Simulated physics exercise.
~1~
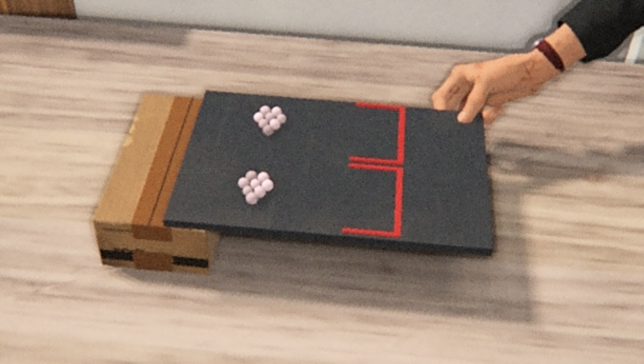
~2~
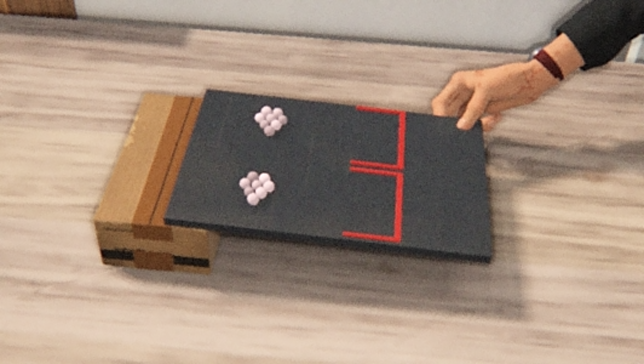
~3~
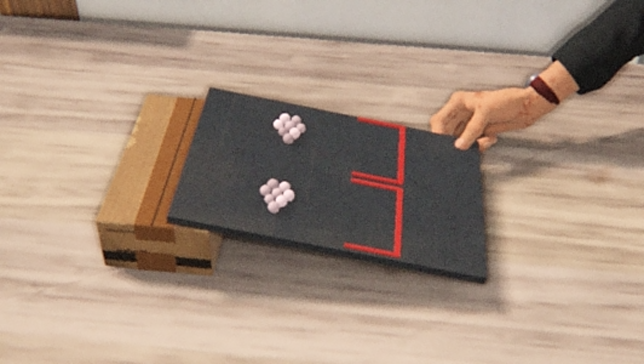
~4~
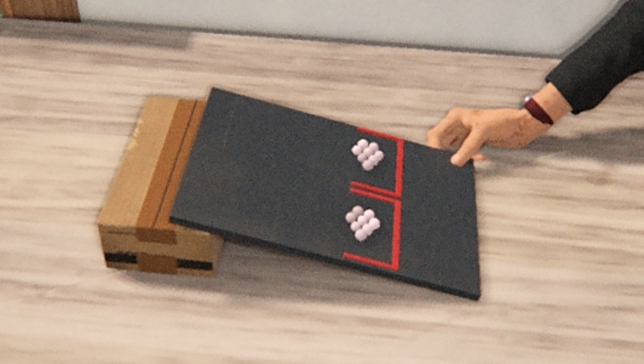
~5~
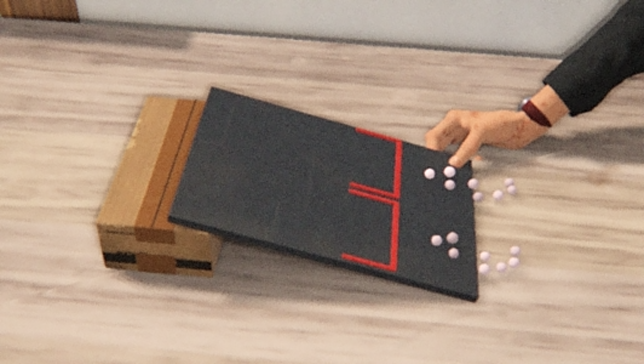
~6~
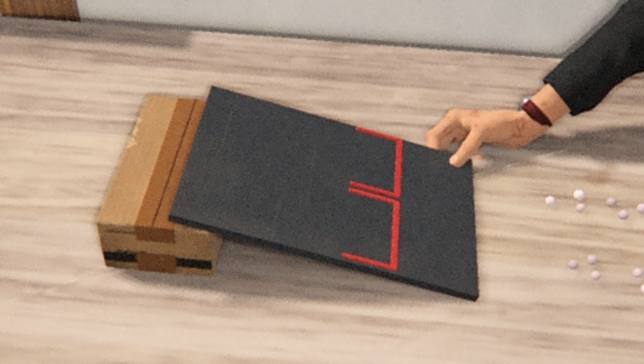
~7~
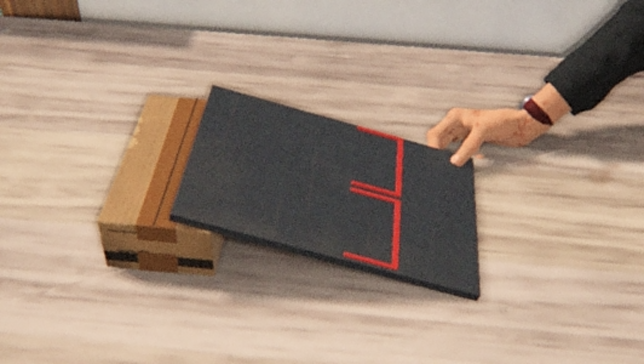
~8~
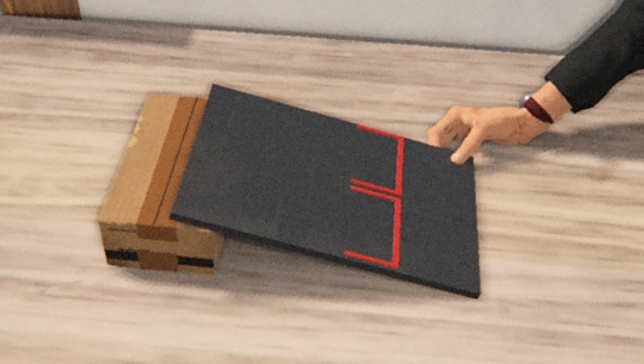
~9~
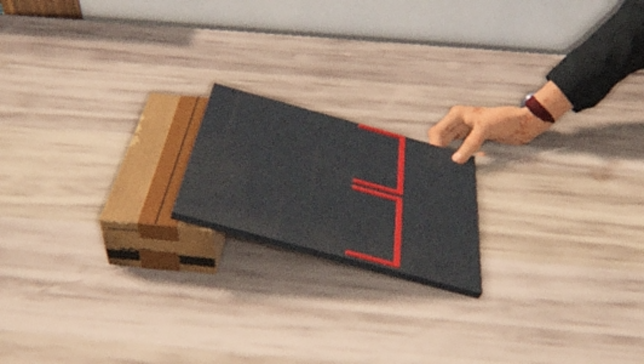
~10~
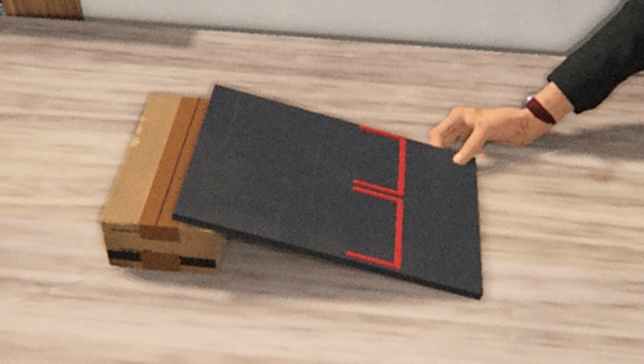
On a pale wooden table, a hand lowered the right end of a dark board propped on a cardboard box, and two clusters of small pinkish balls slid down, passed the red bars and scattered off to the right, leaving the sloping board empty.
